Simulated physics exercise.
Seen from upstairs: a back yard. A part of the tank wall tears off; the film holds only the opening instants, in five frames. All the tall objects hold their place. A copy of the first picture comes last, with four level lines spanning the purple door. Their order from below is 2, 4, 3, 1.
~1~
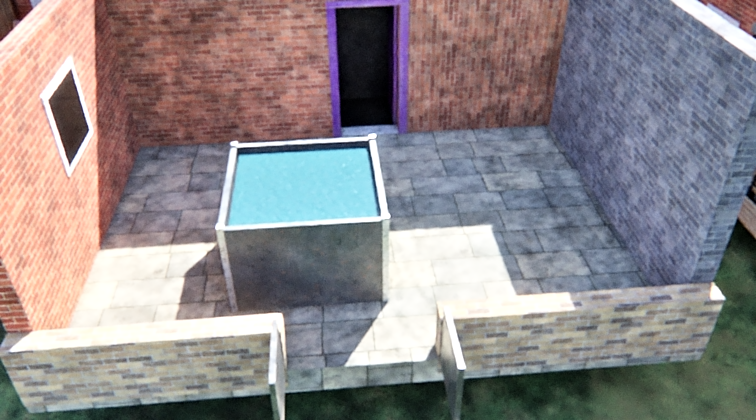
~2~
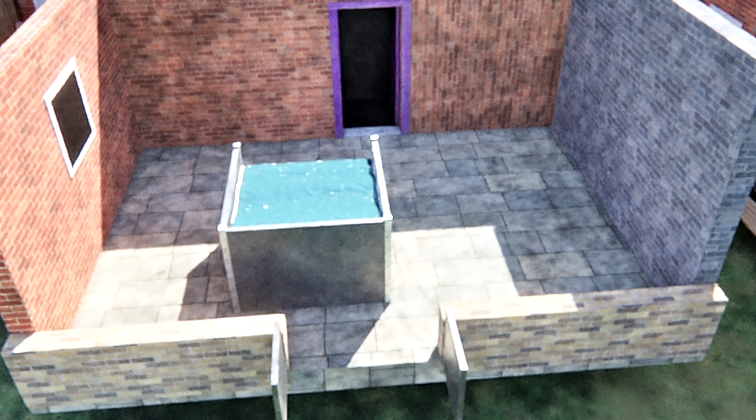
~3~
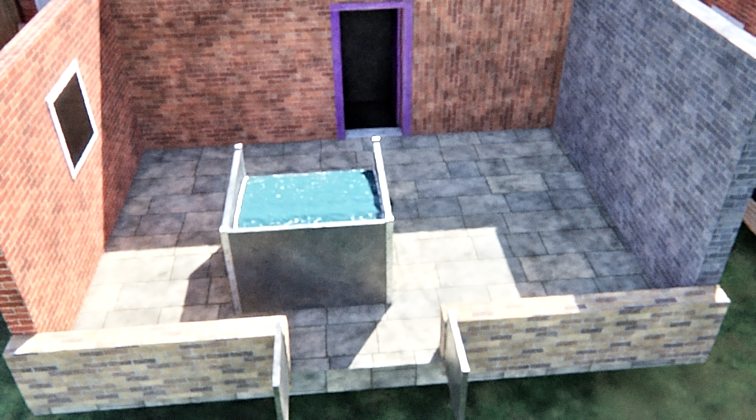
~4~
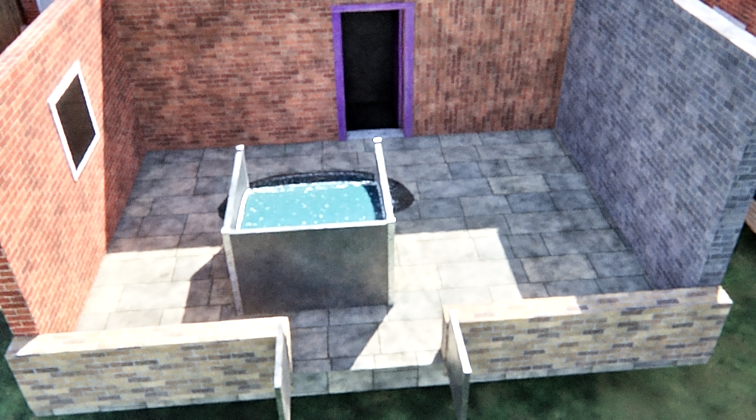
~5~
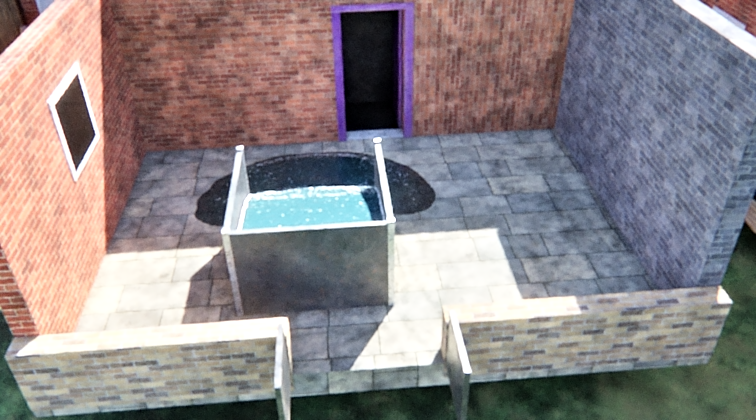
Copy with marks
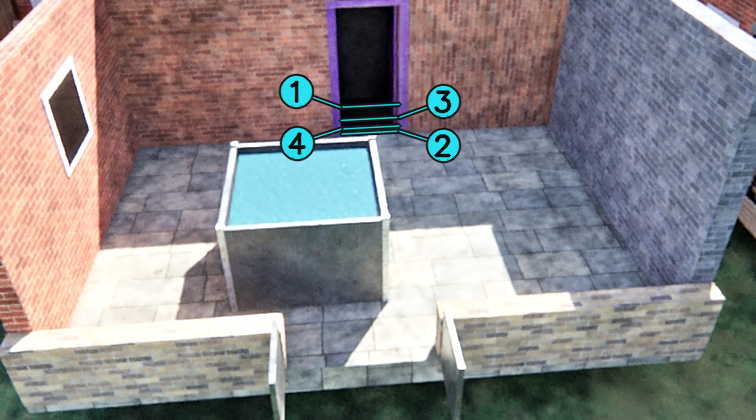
A walled back yard with a tank of blue water losing its back panel, the water sinking and spreading darkly across the paving behind.
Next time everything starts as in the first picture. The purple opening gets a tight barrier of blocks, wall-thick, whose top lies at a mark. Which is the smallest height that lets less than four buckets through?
The answer is height 1.
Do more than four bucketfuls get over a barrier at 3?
Yes, it does.
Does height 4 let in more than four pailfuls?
Yes, that goes wrong.
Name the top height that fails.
The answer is 3.
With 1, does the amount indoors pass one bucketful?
No, less.
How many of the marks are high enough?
One of the four.
On the marked copy, 1 at (369, 105); 2 at (370, 132); 3 at (370, 118); 4 at (370, 127); from the bottom up 2, 4, 3, 1.
For height 1, a splash gets over, under a bucket.
For height 2, dozens of bucketfuls pour in.
For height 3, about 10 bucketfuls get in.
For height 4, dozens of bucketfuls pour in.
